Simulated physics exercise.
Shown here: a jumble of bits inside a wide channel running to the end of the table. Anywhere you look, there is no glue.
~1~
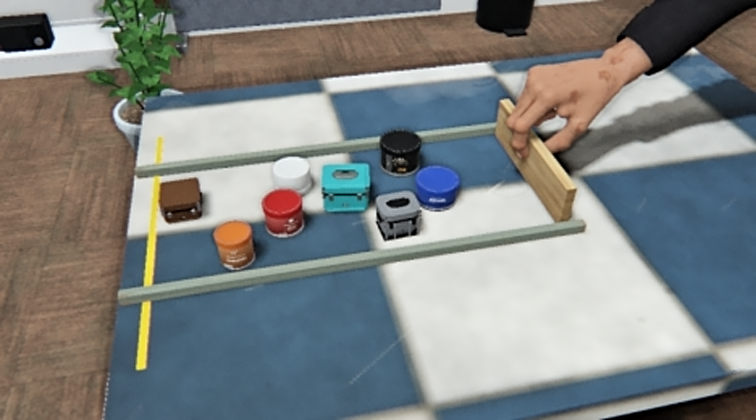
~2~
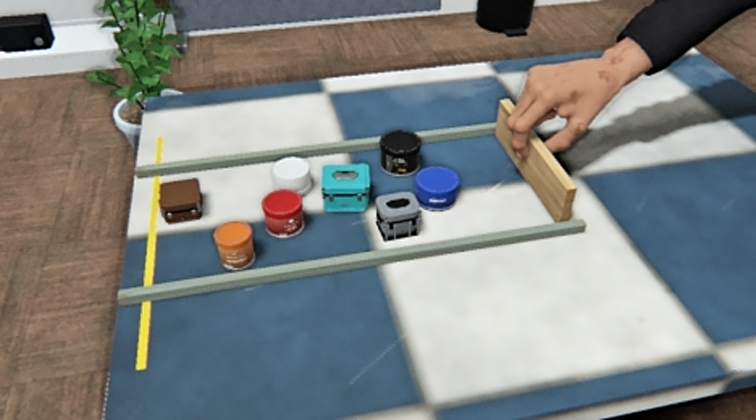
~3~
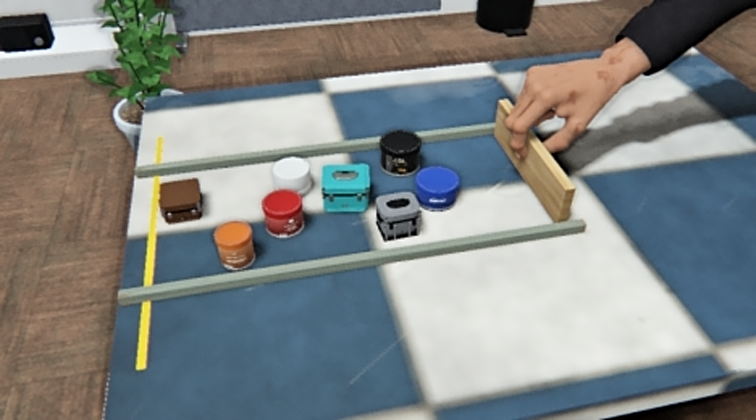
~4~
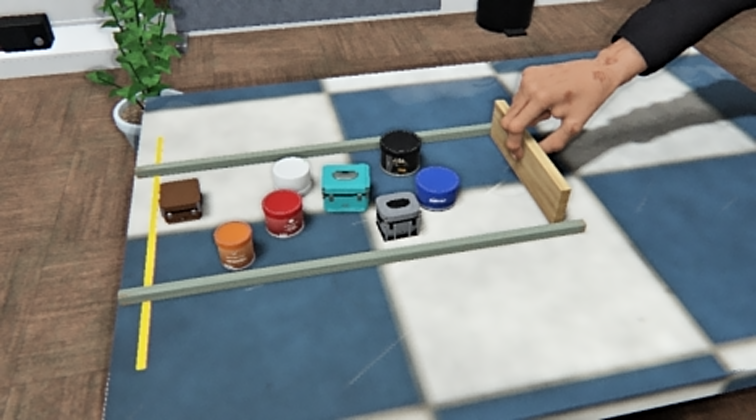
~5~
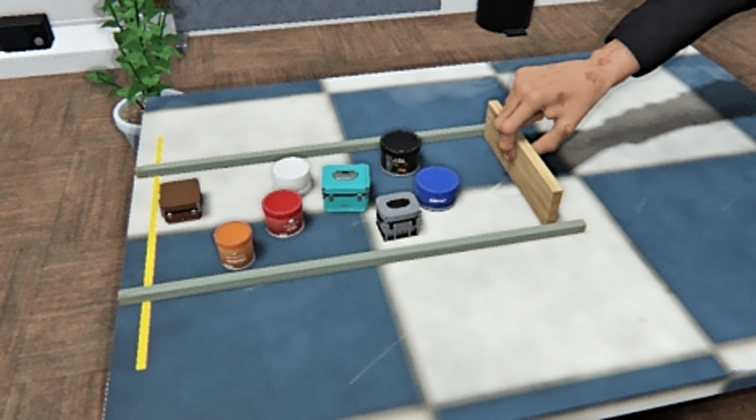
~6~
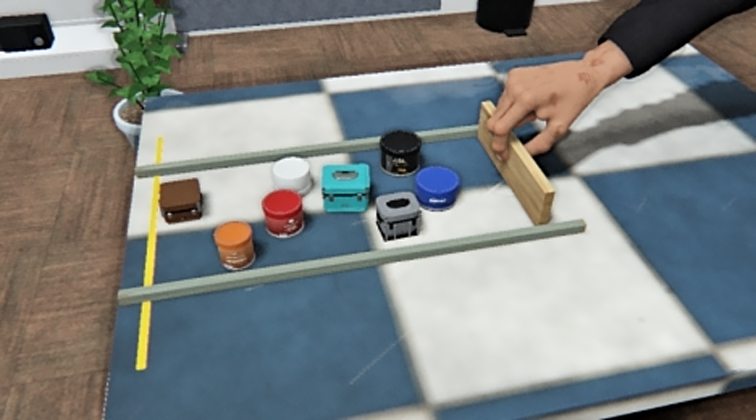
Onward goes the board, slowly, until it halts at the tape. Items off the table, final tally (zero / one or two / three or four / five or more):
I expect five or more drops over the end.
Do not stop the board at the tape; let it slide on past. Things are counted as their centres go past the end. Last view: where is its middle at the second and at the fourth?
Roughly (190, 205) for the earlier crossing, roughly (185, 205) for the later one.
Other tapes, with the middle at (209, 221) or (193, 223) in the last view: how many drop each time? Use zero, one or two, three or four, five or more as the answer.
Taking the spots in order - either one or two, then one to two.
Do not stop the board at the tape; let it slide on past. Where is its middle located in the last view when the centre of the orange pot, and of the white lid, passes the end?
Approx. (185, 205) for the first, approx. (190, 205) for the second.
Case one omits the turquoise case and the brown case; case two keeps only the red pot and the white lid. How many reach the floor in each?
The answer is 3 and then 3.
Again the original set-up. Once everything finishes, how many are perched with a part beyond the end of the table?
Count: 3.
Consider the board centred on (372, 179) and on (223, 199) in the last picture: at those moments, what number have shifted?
Well, it's 5 at the first one and 8 at the second.
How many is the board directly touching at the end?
3.
A little later, none off yet; brown case at rest near (182, 202); orange pot at rest near (236, 246); red pot at rest near (284, 214).
When it is over, the number that fall off is five or more; down, turquoise case, white lid, red pot, orange pot and brown case.
